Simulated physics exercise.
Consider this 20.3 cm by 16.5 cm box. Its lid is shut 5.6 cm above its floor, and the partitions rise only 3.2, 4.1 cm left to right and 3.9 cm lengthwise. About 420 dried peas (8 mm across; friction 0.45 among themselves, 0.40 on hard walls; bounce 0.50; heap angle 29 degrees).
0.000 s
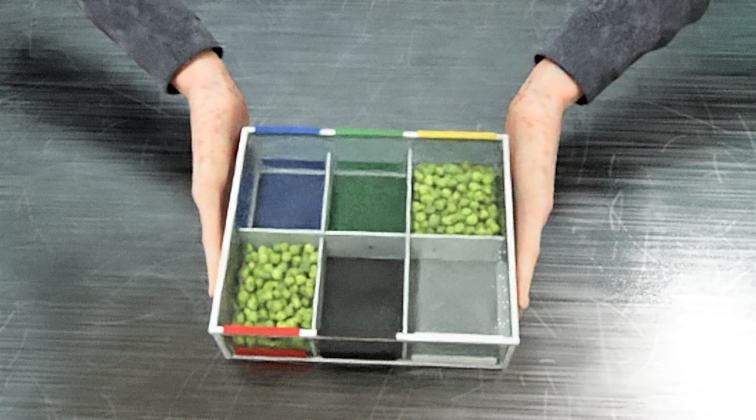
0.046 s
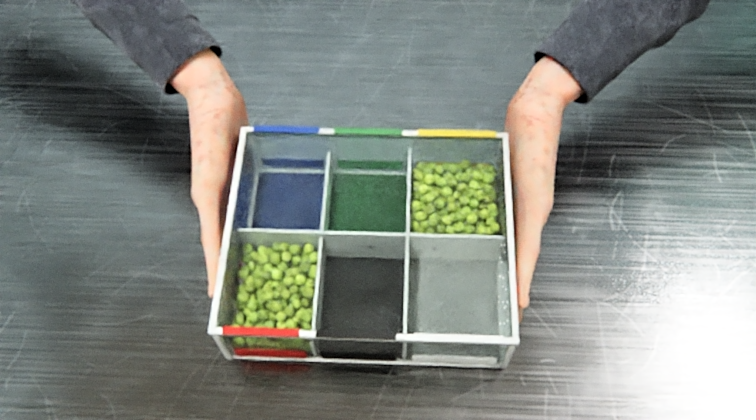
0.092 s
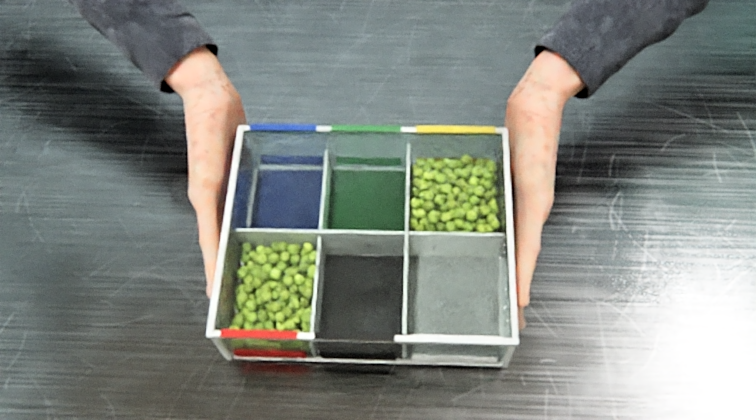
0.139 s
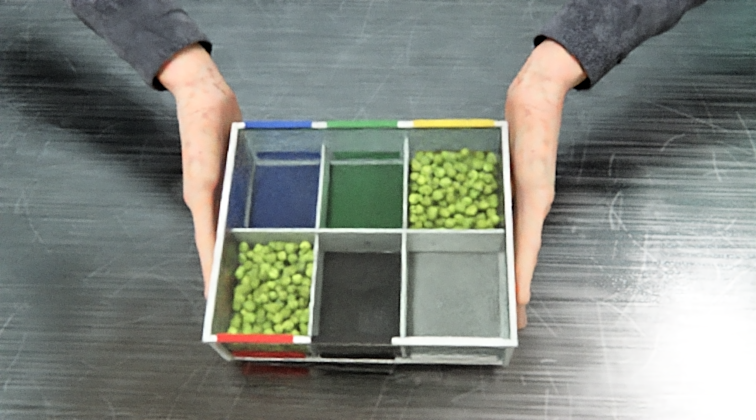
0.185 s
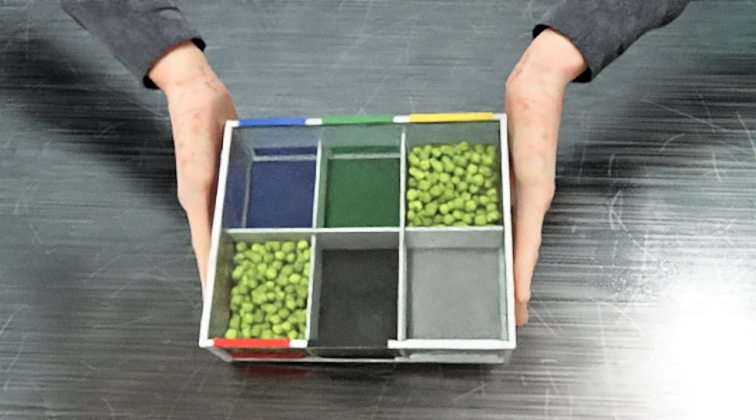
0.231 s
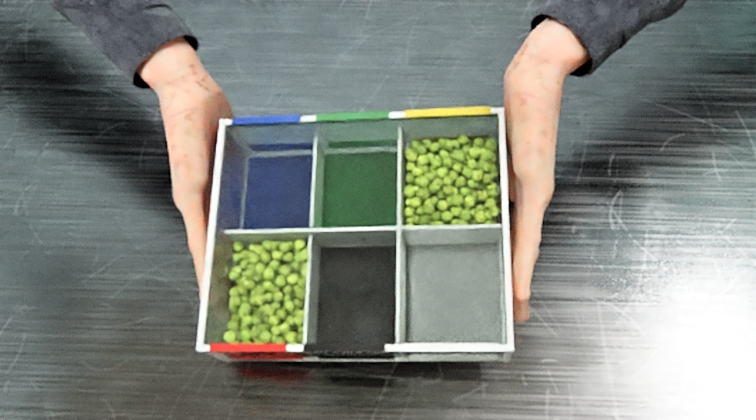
At the start, two hands hold a clear divided box with six compartments above a scratched metal surface, green peas filling the red-marked front left and yellow-marked back right sections. The hands then tilt the box slightly, its left front corner lowest, while the peas stay in the same two compartments.
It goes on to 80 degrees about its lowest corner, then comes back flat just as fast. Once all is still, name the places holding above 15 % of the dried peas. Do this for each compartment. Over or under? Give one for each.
As I see it, red: Crosses the line. Blue: Stays behind the line. Green: Stays behind the line. Yellow: Crosses the line. White: Stays behind the line. Black: Stays behind the line.
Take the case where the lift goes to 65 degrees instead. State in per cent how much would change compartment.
Result: Some 5 %.
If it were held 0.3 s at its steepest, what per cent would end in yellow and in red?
Then: Yellow 40; red 50.
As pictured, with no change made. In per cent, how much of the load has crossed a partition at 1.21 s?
Reading: Close to 5 %.
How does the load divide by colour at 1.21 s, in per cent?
Shares - red: 50; blue: 0; green: 0; yellow: 45; white: 0; black: 5.
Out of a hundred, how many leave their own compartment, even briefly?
I'd say near 10 percent of them.
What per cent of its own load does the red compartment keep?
100 per cent, roughly.
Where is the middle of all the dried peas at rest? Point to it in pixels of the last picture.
My guess is close to (314, 282).
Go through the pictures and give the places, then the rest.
The first frame shows box tilt 0 degrees, front corners at (216, 328) and (512, 339); red 45 %, yellow 55 %.
The second frame shows box tilt 1 degrees, front corners at (216, 329) and (512, 339).
The third frame shows box tilt 3 degrees, front corners at (214, 332) and (512, 339).
The fourth frame shows box tilt 6 degrees, front corners at (210, 336) and (511, 341), lowest corner left front.
The fifth frame shows box tilt 9 degrees, front corners at (207, 341) and (509, 343), lowest corner left front.
The sixth frame shows box tilt 13 degrees, front corners at (204, 346) and (507, 345), lowest corner left front; red 45 %, yellow 55 %. The box's pace is about 75 degrees a second.
After 1.21 s, tilt 80 degrees; red 50 %, yellow 45 %, black 5 %.
After 1.86 s, tilt 36 degrees; red 50 %, yellow 45 %, black 5 %.
After 2.55 s, tilt 0 degrees; red 50 %, yellow 45 %, black 5 %.
By 3.0 s all is still; red 50 %, blue 0 %, green 0 %, yellow 45 %, white 0 %, black 5 %.
